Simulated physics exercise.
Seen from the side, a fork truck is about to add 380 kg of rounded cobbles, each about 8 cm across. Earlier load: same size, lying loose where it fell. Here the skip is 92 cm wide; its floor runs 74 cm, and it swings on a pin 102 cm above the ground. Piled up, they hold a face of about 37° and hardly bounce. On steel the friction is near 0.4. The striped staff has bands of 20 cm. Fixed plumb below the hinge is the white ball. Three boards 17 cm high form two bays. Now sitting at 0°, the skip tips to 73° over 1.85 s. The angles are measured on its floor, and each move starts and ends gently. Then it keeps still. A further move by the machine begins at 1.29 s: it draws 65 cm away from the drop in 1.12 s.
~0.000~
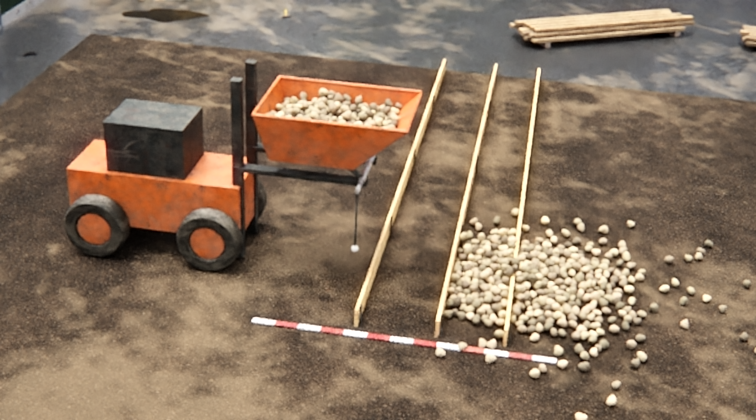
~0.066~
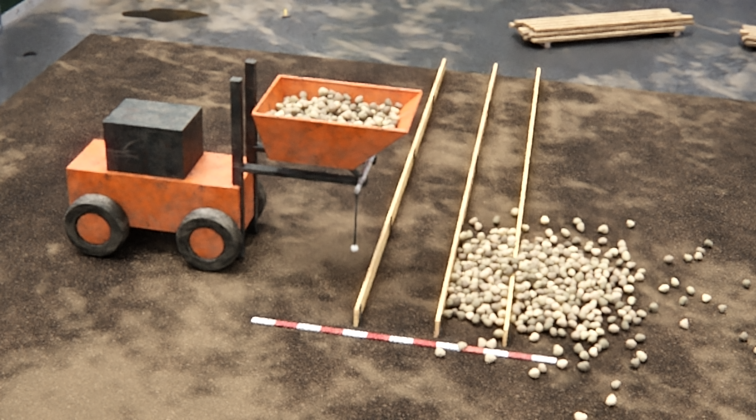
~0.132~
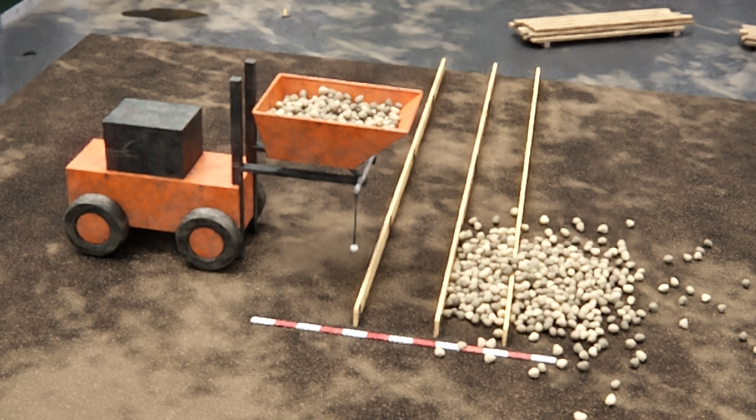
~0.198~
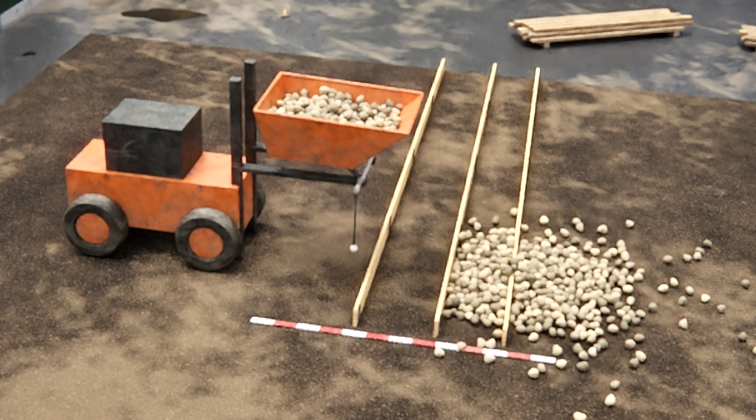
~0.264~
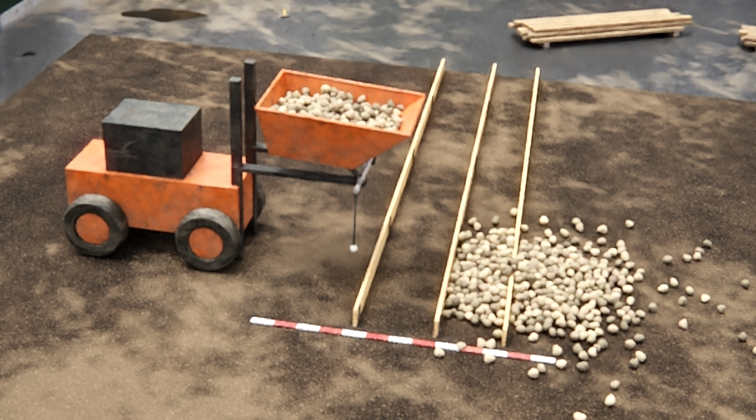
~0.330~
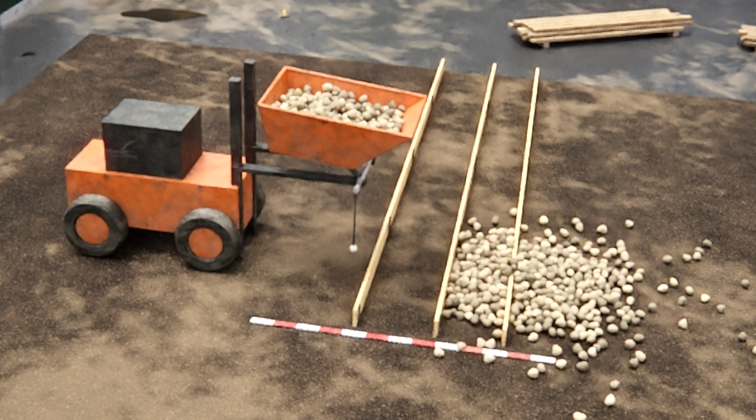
An orange skip of pale rounded stones, held on the black mast of an orange and black fork truck at left, tilts slightly and smoothly, its right end dipping while the stones shift barely. The side view, from slightly above, shows dark mottled ground, three upright-edged wooden boards and a red-and-white staff. Loose stones lie around the right-hand boards, stacked planks sit behind, and truck and camera stay still.
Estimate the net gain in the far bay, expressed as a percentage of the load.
42 %.
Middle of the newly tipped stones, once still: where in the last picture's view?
They end up centred around (444, 265).
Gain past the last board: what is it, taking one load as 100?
About 0 per cent.
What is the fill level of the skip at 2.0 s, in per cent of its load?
Around 25 in a hundred.
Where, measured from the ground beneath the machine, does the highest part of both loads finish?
The top ends about 34 cm above the ground.
After 1.4 s the floor is at 62°; in per cent of one load, 100 in the skip, 41 in the far bay, 59 past the last board; the foremost stones are at (729, 299).
After 2.0 s the floor is at 73°; in per cent of one load, 24 in the skip, 37 in the near bay, 81 in the far bay, 59 past the last board; the foremost stones are at (729, 299).
After 2.9 s the floor is at 73°; in per cent of one load, 0 in the skip, 56 in the near bay, 83 in the far bay, 60 past the last board; the foremost stones are at (729, 299).
After 5.3 s the floor is at 73°; in per cent of one load, 0 in the skip, 56 in the near bay, 83 in the far bay, 60 past the last board; the foremost stones are at (729, 299). Net gain in the far bay, 42.
